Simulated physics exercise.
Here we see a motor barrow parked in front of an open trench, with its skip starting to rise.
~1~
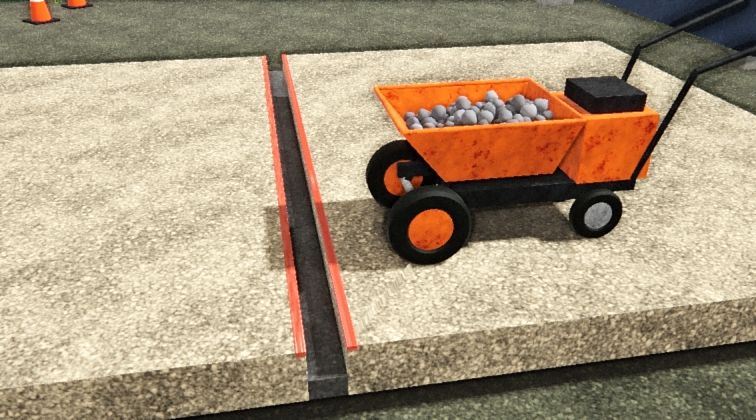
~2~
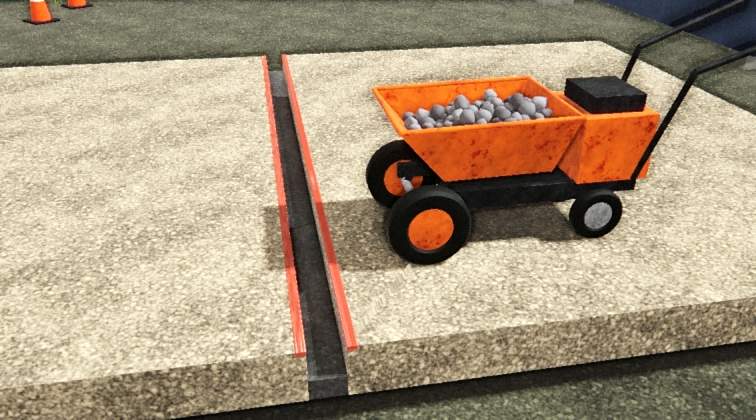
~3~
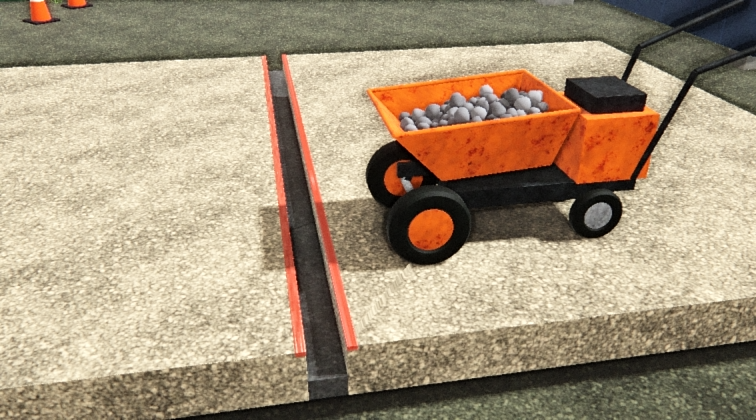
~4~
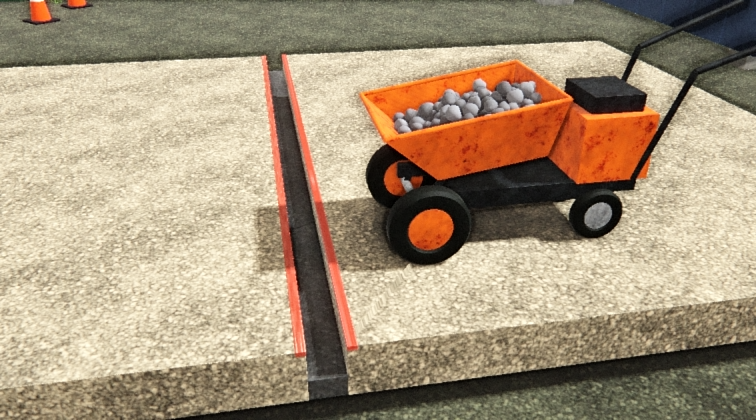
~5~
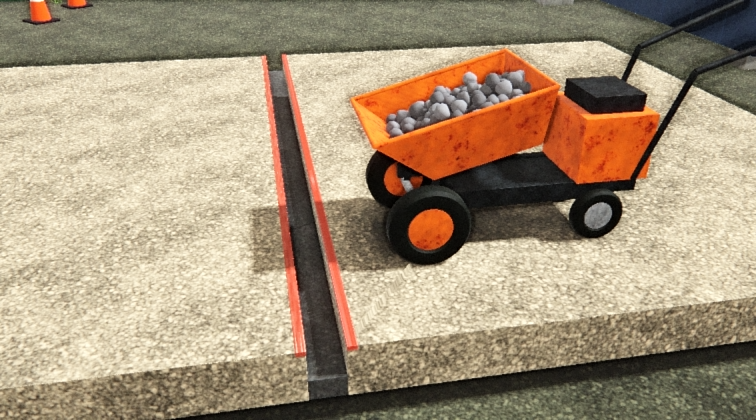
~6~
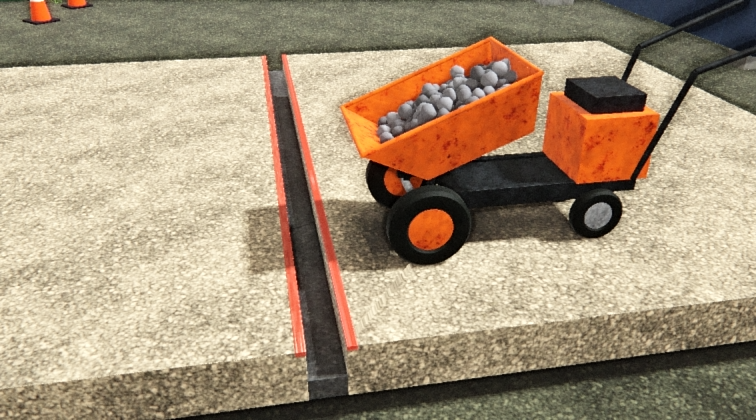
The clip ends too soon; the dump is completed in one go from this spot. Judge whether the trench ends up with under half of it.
The load ends chiefly outside the trench.
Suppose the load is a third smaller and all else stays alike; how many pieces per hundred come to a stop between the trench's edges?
Close to 60 per cent.
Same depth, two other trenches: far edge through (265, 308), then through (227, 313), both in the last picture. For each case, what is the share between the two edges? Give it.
Estimated share: Try 1 approx. 80 in a hundred, try 2 approx. 100 in a hundred.
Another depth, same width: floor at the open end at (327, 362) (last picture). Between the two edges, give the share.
I'd say roughly 30 in a hundred.
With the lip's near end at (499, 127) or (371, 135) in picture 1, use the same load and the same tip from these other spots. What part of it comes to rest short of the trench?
50 % and 0 %.
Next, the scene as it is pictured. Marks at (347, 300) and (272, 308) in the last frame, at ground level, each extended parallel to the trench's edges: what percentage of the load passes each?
Estimate: 90 % and 40 %, respectively.
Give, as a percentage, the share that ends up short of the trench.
Share: Near 0 %.
Shortly afterwards, skip tipped steeply; the whole lot in the skip.
Next, skip tipped right over; near half in the skip; a little in or heaped over the trench; near a third beyond it; only a few falling.
Some moments later, skip tipped right over; a little in the skip; near a third in or heaped over the trench; near half beyond it.
In the end, skip tipped right over; a little in the skip; near a third in or heaped over the trench; near half beyond it.
